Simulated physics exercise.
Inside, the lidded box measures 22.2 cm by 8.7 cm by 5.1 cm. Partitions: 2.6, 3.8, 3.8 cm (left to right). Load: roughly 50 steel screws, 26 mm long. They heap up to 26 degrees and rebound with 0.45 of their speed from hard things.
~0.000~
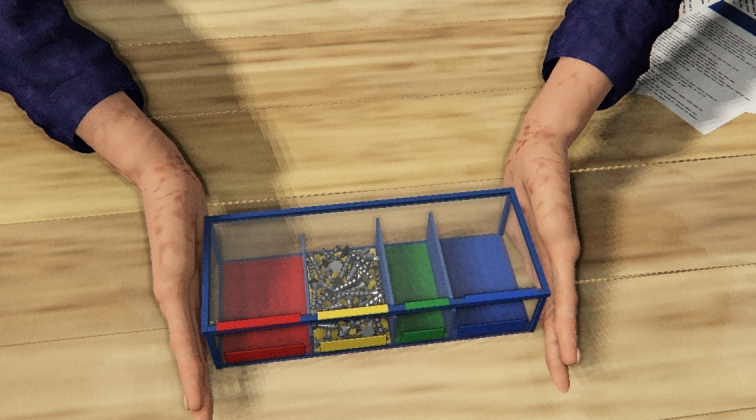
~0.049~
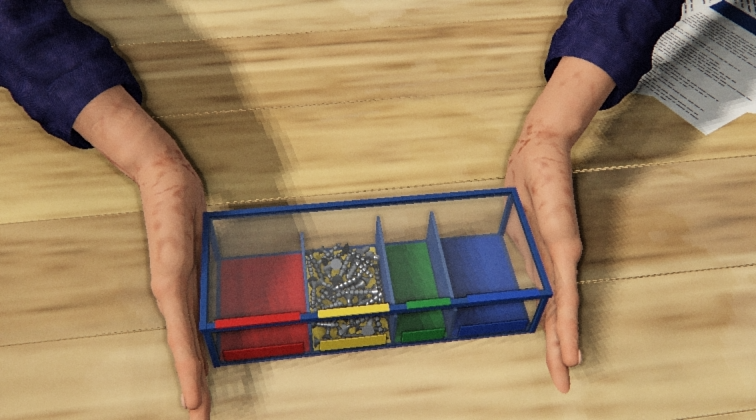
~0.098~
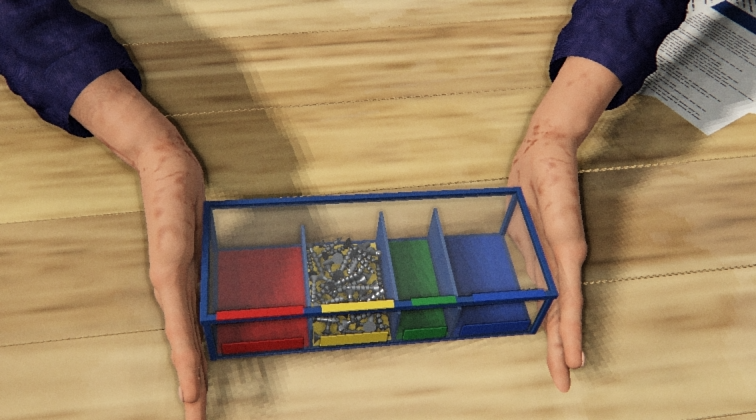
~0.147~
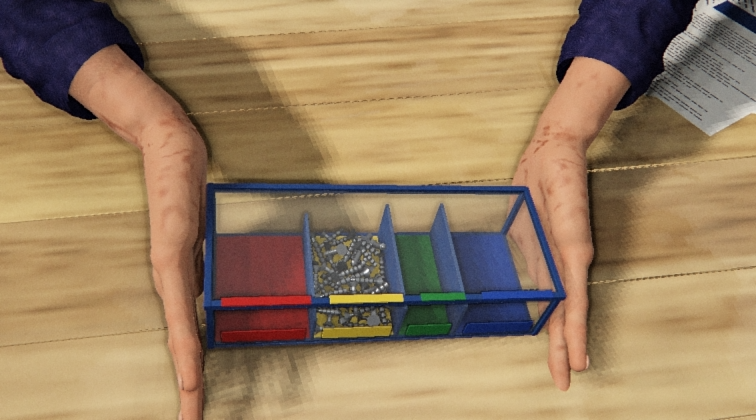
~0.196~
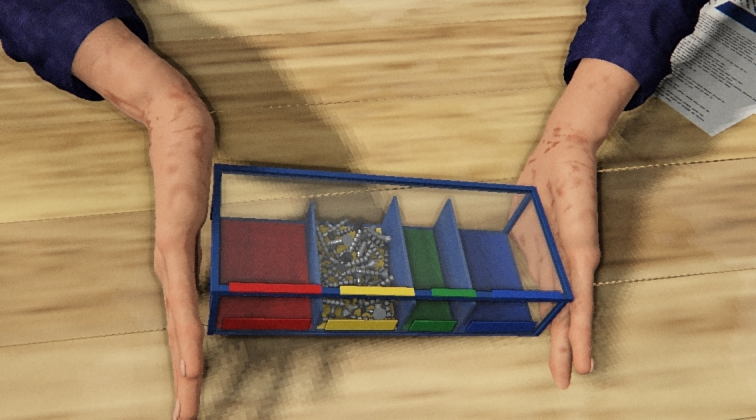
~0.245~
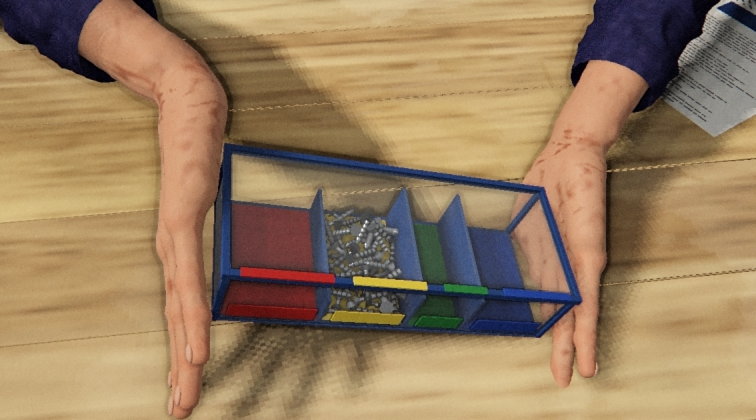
Two hands tilt a clear lidded box of small metal pieces down to the right.
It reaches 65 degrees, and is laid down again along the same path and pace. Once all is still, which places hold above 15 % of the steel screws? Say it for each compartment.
Red below, blue below, green below, yellow above.
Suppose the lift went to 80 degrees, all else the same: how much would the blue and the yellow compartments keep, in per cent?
Then: Blue 0, yellow 90.
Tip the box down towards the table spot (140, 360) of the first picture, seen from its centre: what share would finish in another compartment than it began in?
Some 10 per cent.
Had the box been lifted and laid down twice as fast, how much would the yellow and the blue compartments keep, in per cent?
In that case yellow 100; blue 0.
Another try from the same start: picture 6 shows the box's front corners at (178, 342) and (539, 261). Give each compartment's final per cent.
Red 0; blue 0; green 0; yellow 100.
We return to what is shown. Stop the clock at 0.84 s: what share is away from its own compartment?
Roughly 0 per cent.
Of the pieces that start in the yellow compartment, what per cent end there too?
Roughly 100 per cent.
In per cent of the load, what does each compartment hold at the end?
Red 0; blue 0; green 0; yellow 100.
After 0.84 s, tilt 64 degrees; yellow 100 %.
After 1.24 s, tilt 26 degrees; yellow 100 %.
After 1.72 s, tilt 0 degrees; yellow 100 %.
In the end, at 2.0 s, red 0 %, blue 0 %, green 0 %, yellow 100 %.
